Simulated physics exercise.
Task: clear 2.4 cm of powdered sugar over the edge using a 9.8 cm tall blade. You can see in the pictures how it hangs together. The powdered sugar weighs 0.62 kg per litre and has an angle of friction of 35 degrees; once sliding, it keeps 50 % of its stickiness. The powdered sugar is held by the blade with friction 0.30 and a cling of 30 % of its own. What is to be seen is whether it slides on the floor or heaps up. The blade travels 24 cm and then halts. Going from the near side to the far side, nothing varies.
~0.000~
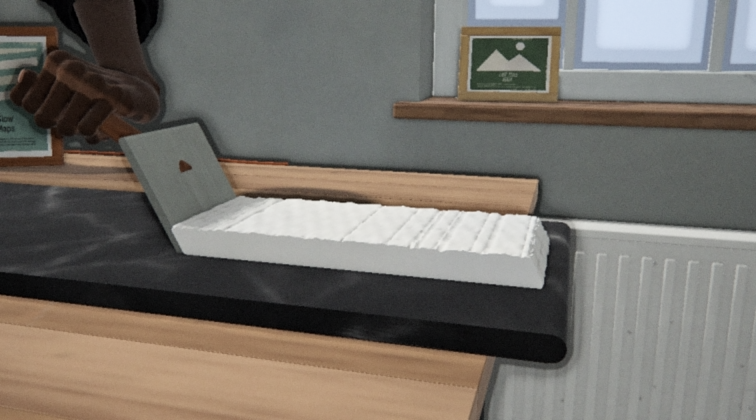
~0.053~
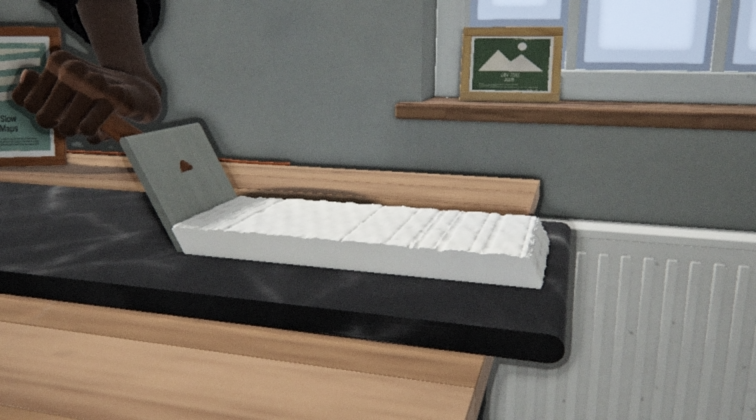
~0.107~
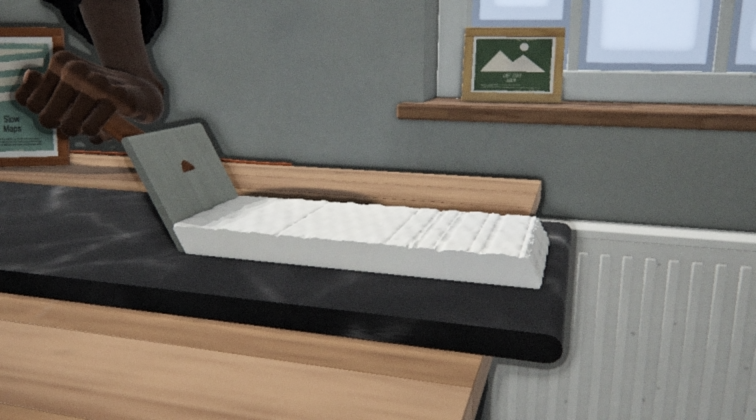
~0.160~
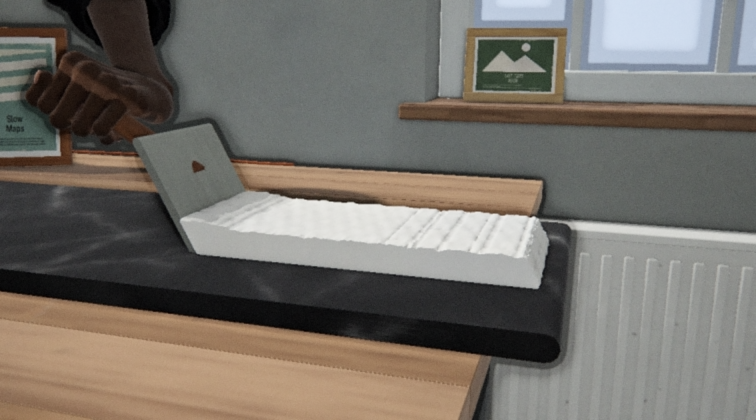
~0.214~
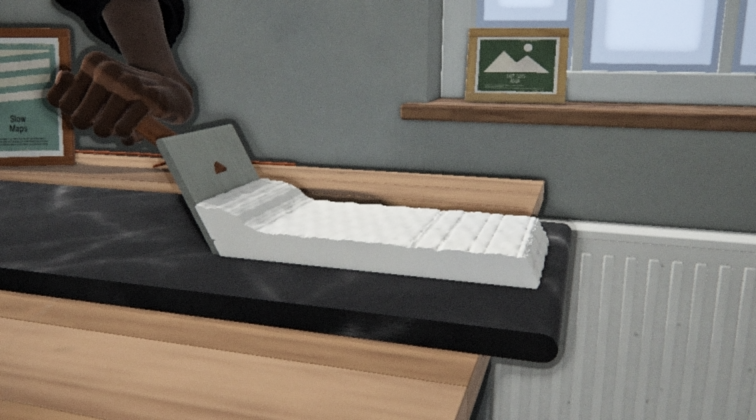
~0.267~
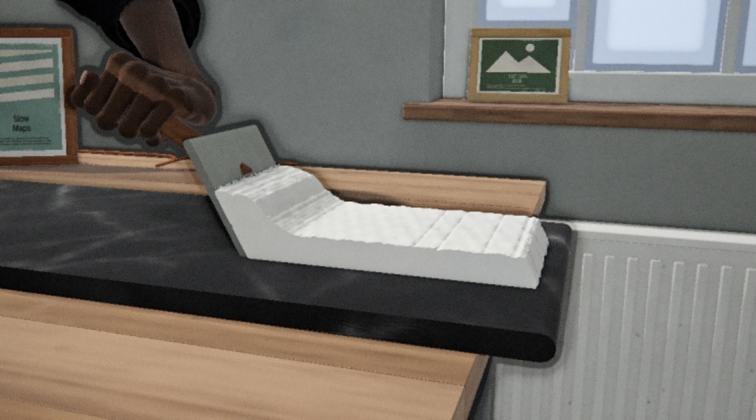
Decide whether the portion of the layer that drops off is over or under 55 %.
The value ends up smaller than 55 per cent.
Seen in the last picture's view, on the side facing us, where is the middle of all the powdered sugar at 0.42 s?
Pretty much at (395, 244), I'd say.
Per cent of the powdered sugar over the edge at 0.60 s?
Estimate: Near 10 in a hundred.
After 0.42 s, 0 % has gone over the edge.
After 0.60 s, 10 % has gone over the edge.
After 0.78 s, 35 % has gone over the edge.
After 0.96 s, 37 % has gone over the edge.
After 1.16 s, at the end, 37 % has gone over the edge.
